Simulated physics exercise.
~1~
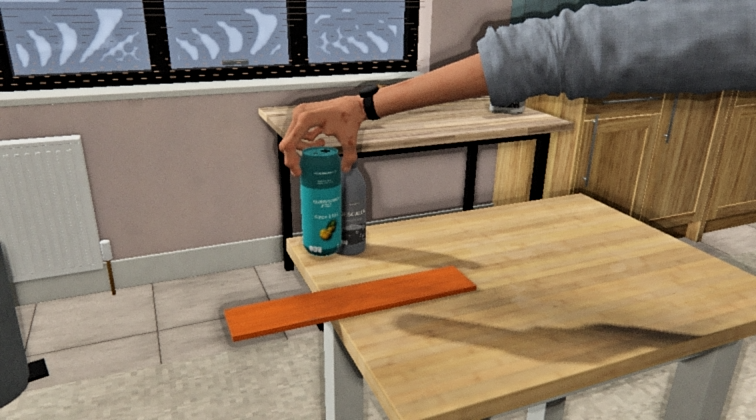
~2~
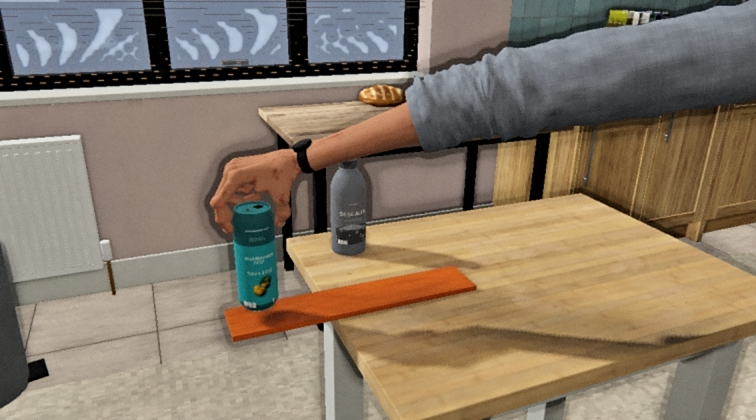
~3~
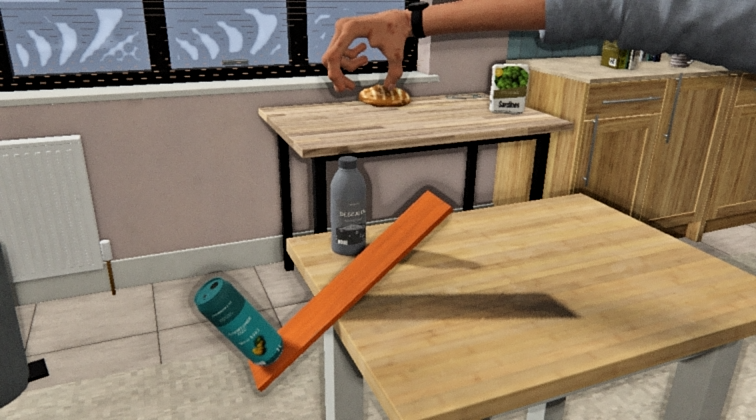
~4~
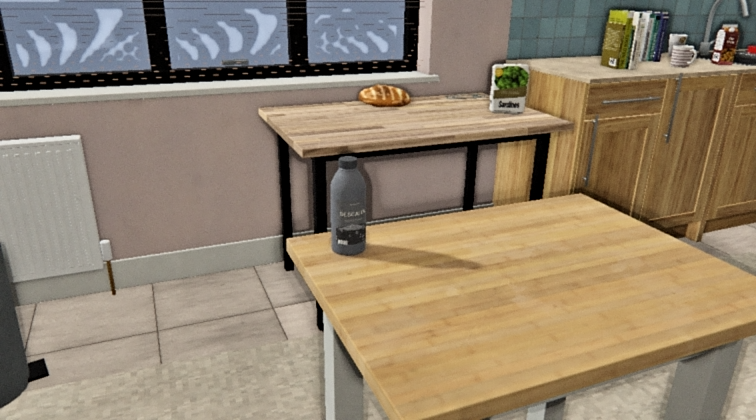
The clip shows a hand moving a turquoise can from beside a grey bottle onto the overhanging end of an orange board, then letting go. The board tips with the can, and both drop out of view, leaving the bottle standing on the wooden table.
